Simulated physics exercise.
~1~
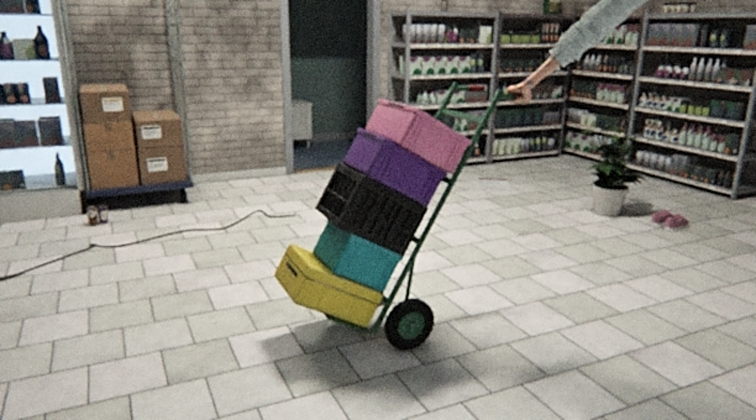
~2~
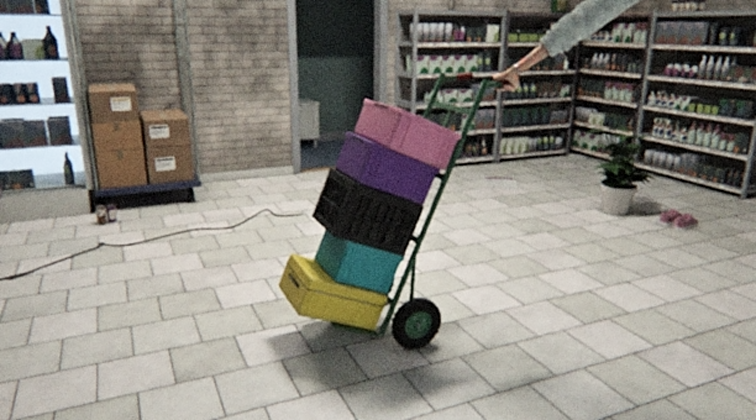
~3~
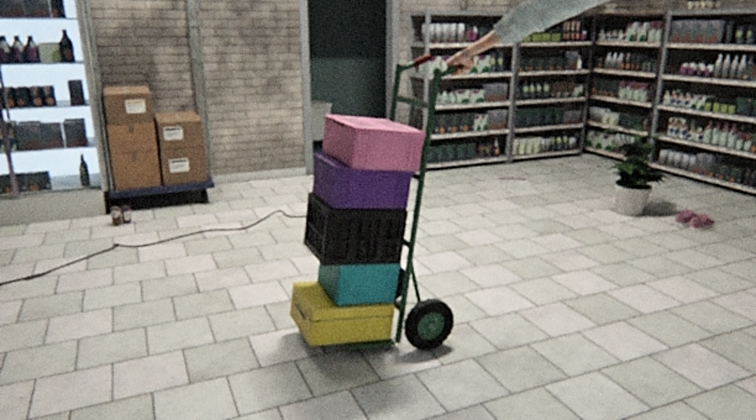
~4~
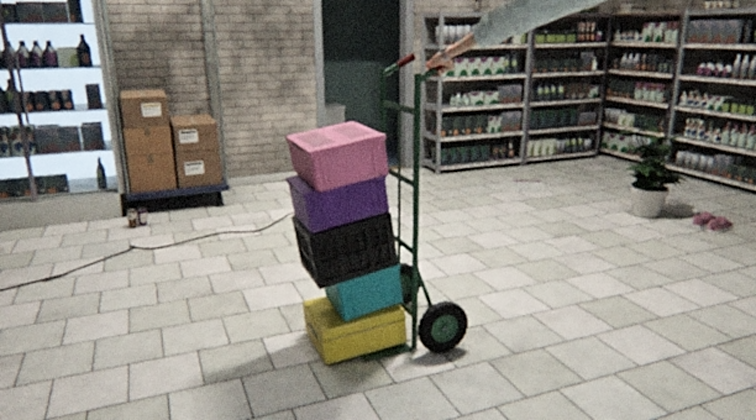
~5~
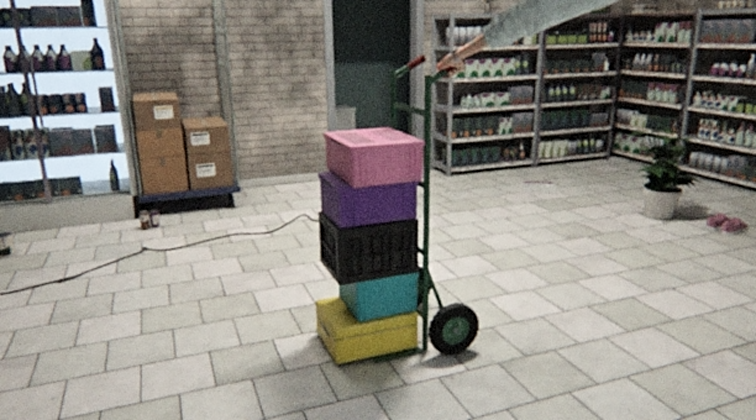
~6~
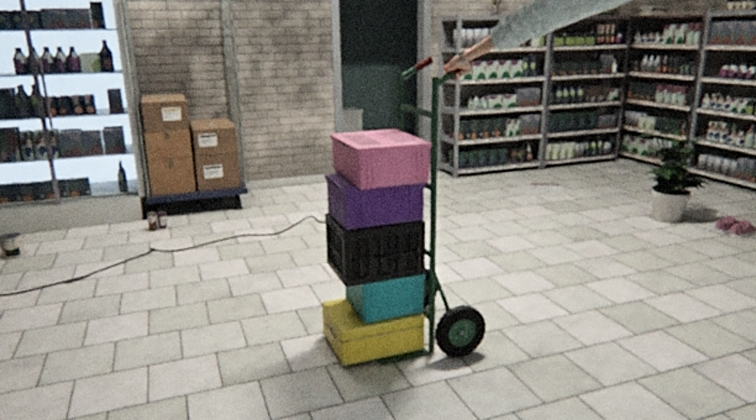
To begin with, a green hand truck leans back toward the right in a shop with stocked shelves, carrying a yellow box, a turquoise tote, a black crate, a purple tote and a pink tote, stacked upward in that order. A hand at the upper right grips the handle and swings the truck upright as the view pans slightly left. Once it stands upright, the upper part of the stack tips out to the left, away from the frame. The boxes then settle back toward the truck. Finally, all five rest in a slightly uneven stack, the hand still holding the handle.
